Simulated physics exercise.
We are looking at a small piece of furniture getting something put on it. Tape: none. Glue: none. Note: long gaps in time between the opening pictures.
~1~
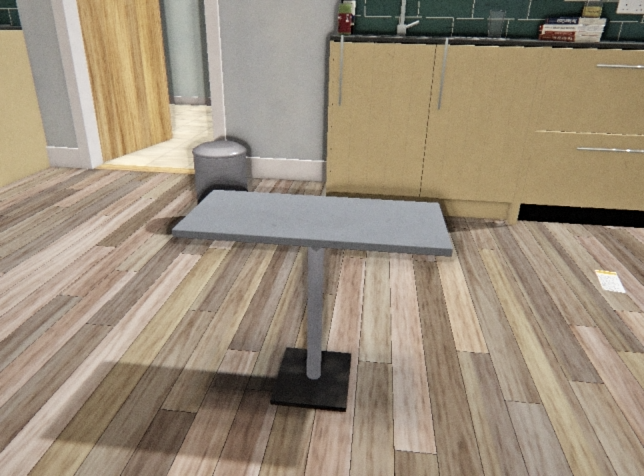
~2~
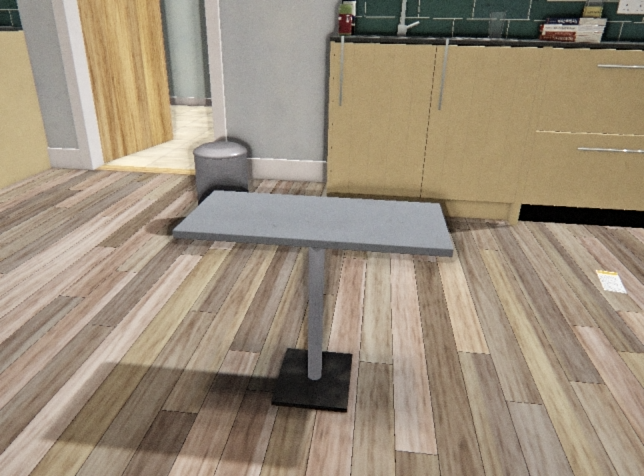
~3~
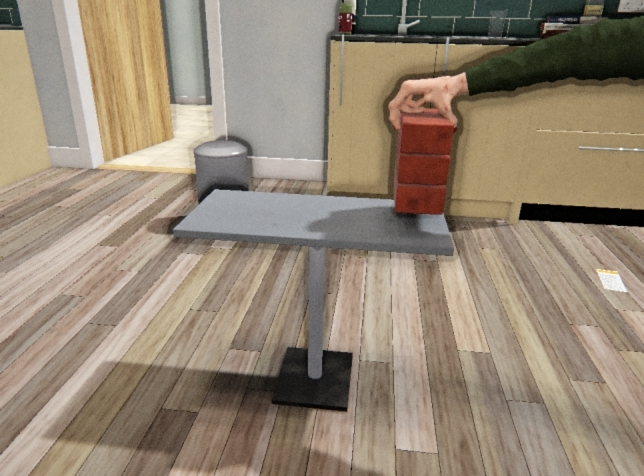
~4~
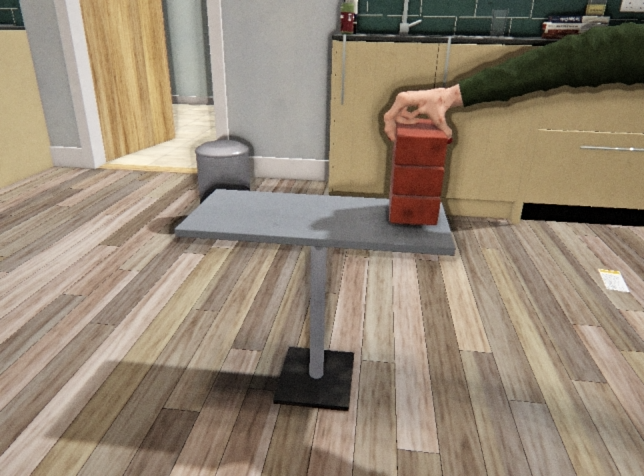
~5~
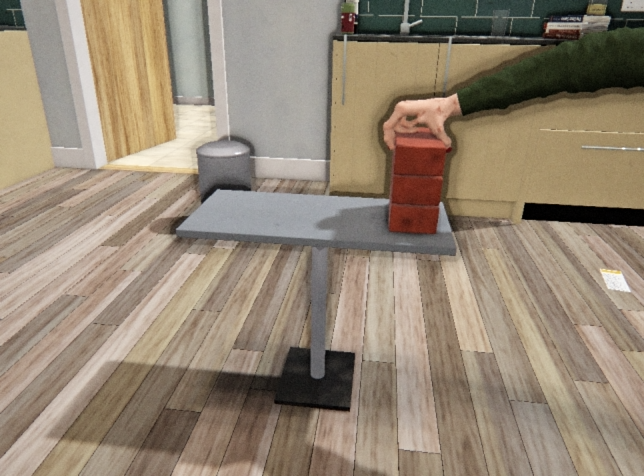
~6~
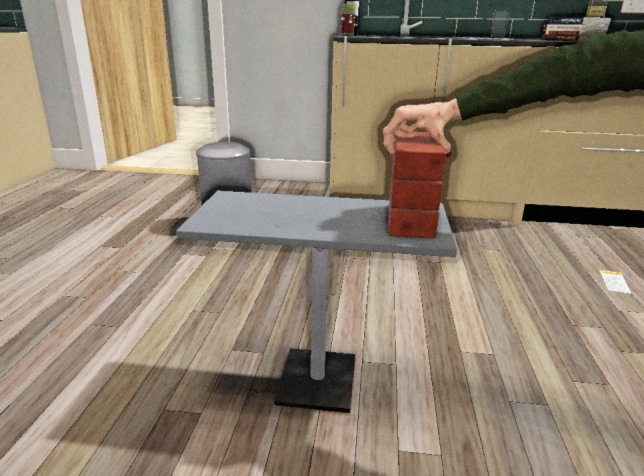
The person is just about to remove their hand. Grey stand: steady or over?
My guess is it's going to fall over as soon as it's let go.
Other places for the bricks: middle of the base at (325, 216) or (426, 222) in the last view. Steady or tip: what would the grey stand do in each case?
Remains upright, then tumbles.
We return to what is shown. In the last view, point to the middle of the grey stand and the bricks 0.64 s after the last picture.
The grey stand around (408, 227); the bricks around (513, 233).
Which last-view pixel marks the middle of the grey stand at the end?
Roughly (524, 309).
Then, 0.64 s on from there, grey stand turned 26° from its first pose near (408, 227).
Then, 0.82 s on from there, grey stand turned 58° from its first pose near (481, 285).
In the end, the grey stand tips up, near (524, 309).
